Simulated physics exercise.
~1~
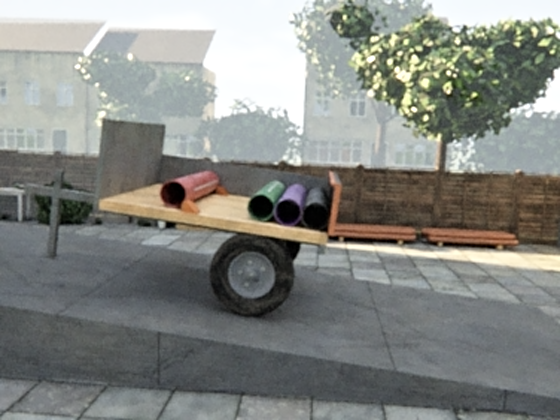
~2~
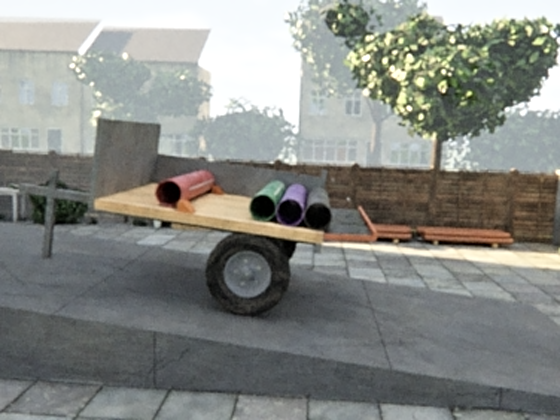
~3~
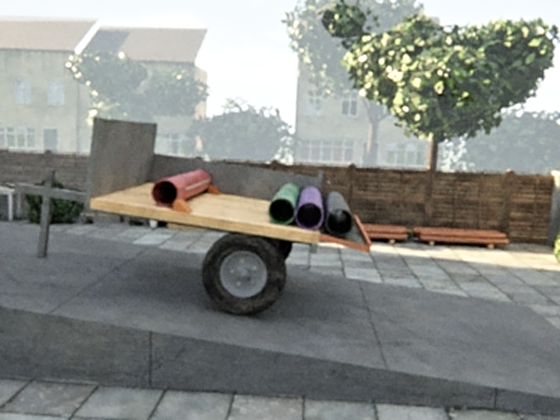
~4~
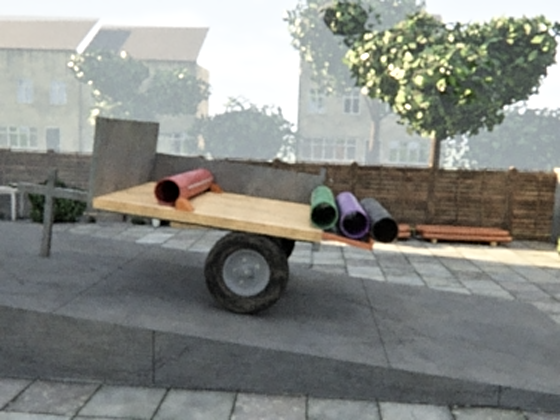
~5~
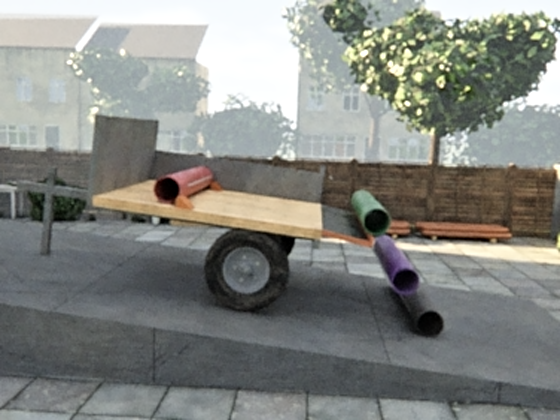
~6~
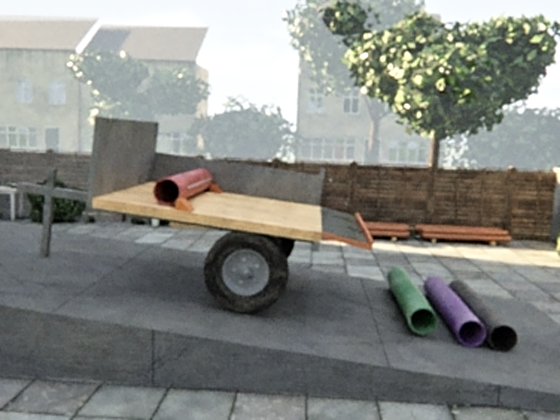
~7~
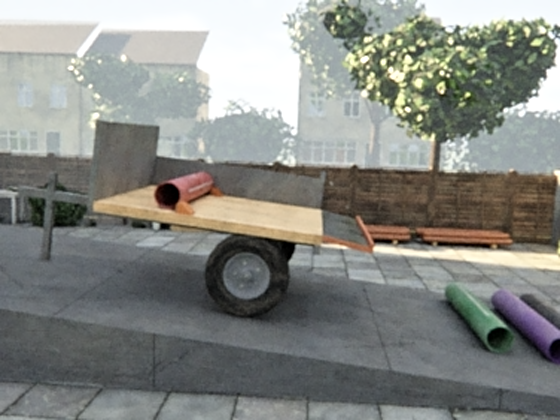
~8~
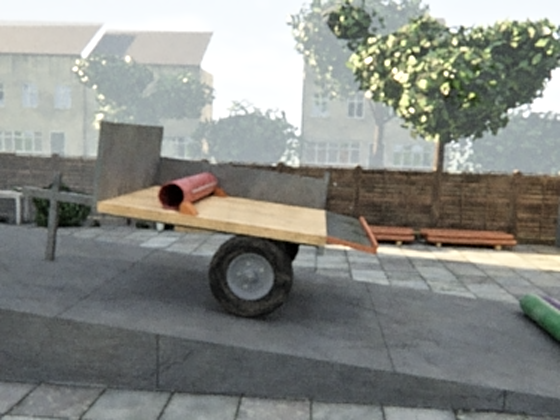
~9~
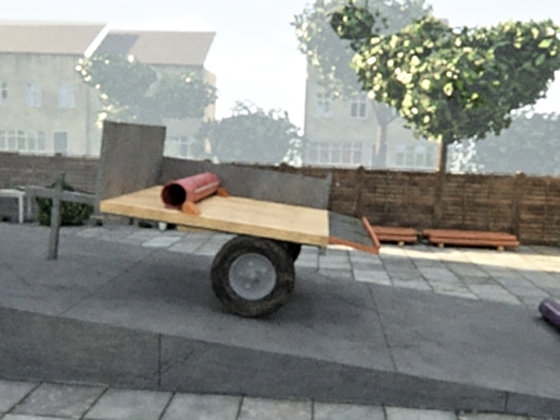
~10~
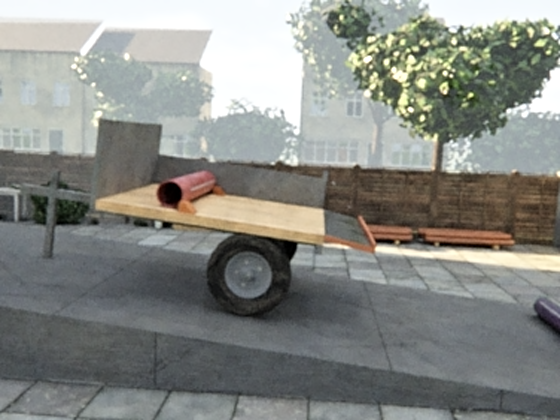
At the start, a flat trailer with a wooden bed stands on a gentle paved slope, a red pipe resting against an orange chock while green, purple and dark pipes sit side by side against the upright tailgate on the right. The tailgate swings down to the right, and the three pipes roll onto it. The dark pipe drops off first, followed by the purple and then the green. All three roll away down the slope toward the right edge of the view. At the end, the red pipe still rests on the bed, and only part of the purple pipe shows at the far right.
